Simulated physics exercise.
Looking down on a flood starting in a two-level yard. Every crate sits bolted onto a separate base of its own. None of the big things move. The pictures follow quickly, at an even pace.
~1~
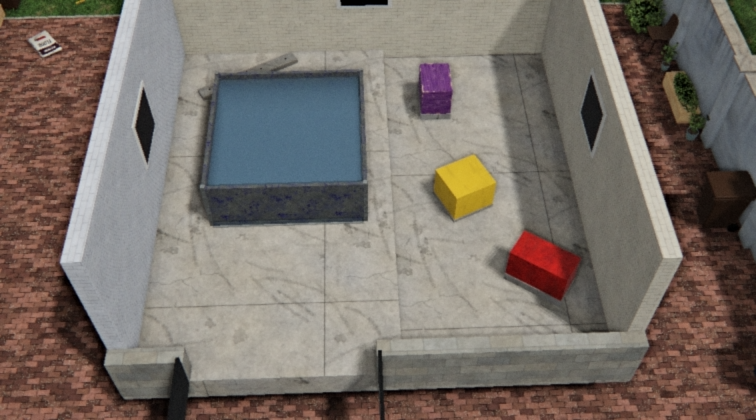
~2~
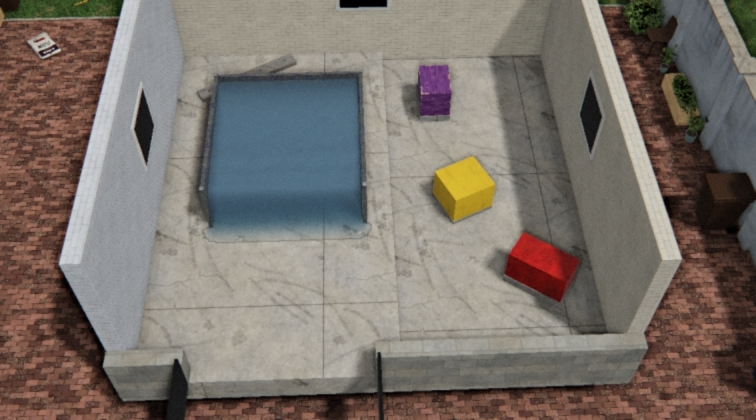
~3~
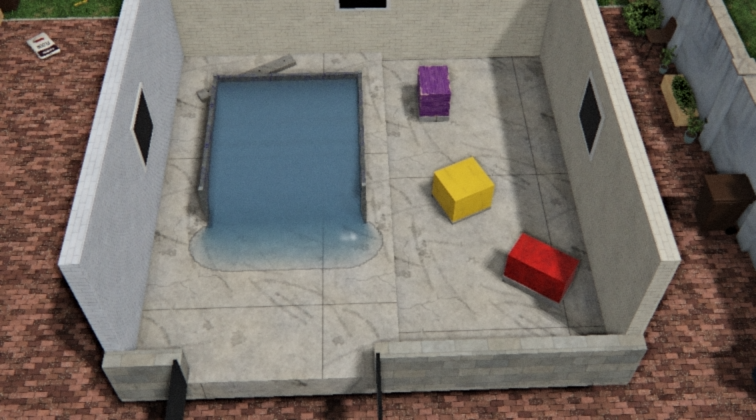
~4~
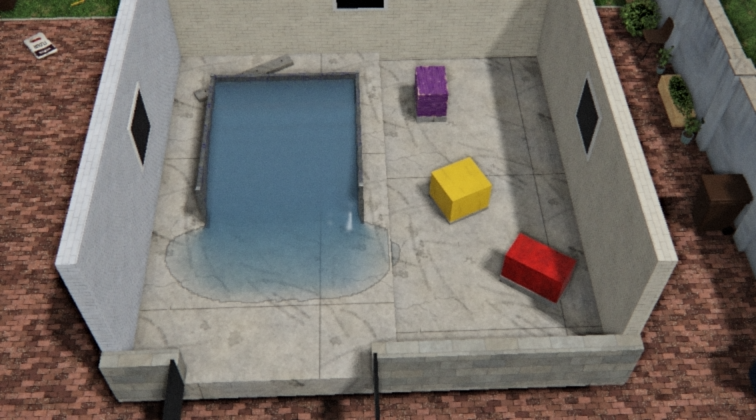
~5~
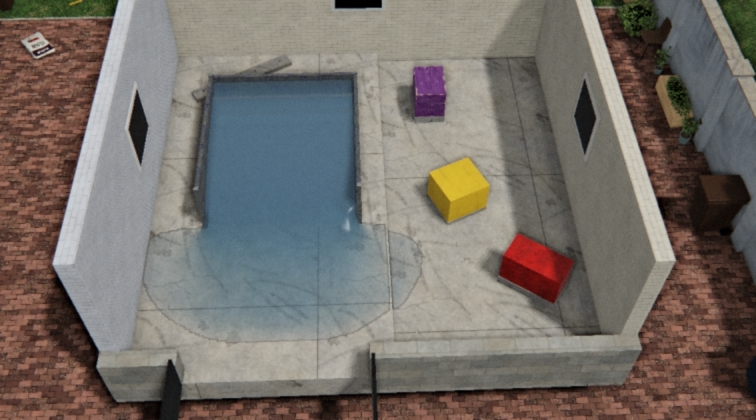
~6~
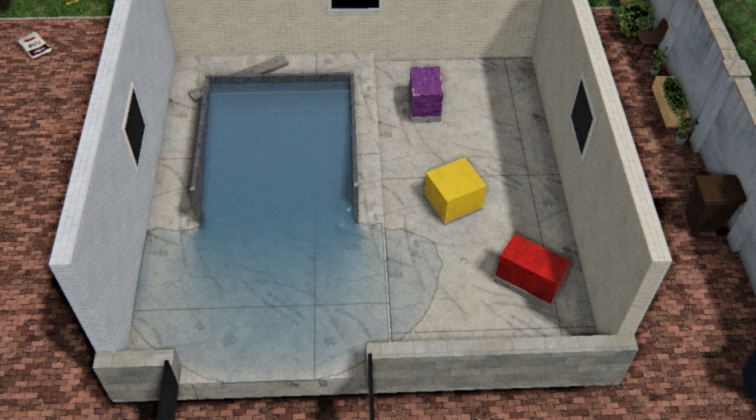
A big square tank of still water lost its front side, and the water poured out toward the low front wall, spreading wider across the paved floor while the purple, yellow and red blocks stayed put.
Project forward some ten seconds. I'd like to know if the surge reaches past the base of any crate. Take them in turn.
The purple crate is missed by the water; the yellow crate is reached by the water; the red crate is reached by the water.
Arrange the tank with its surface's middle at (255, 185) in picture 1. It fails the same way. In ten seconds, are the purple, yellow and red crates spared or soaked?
Looking at each in turn, the purple crate is left untouched, the yellow crate is left untouched and the red crate is left untouched.
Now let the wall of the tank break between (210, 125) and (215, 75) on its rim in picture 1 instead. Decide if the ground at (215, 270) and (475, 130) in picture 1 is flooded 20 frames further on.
As listed: Flooded, clear.
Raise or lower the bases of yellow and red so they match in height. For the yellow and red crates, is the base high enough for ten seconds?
In that case the yellow one is left dry and the red one is flooded.
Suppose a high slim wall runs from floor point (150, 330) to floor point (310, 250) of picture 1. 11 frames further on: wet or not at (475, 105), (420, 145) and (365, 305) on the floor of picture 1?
First unwetted, then unwetted, then inundated.
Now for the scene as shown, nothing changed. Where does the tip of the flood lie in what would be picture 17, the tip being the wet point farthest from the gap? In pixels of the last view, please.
Pixel estimate: (592, 360).
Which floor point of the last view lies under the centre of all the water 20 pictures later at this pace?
Centre: Close to (307, 249).
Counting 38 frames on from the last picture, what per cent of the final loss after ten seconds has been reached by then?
I'd estimate close to 90 per cent.
A moment on, water covers 35 % of the floor; the purple crate not reached, the yellow crate not reached, the red crate water round its plinth.
Next, water covers 35 % of the floor; the purple crate not reached, the yellow crate not reached, the red crate water round its plinth.
Then, water covers 45 % of the floor; the purple crate not reached, the yellow crate not reached, the red crate water round its plinth.
Later, water covers 75 % of the floor; the purple crate water round its plinth, the yellow crate water round its plinth, the red crate water round its plinth.
In the end, water covers 95 % of the floor; the purple crate stayed above the water, the yellow crate was topped, the red crate was topped.
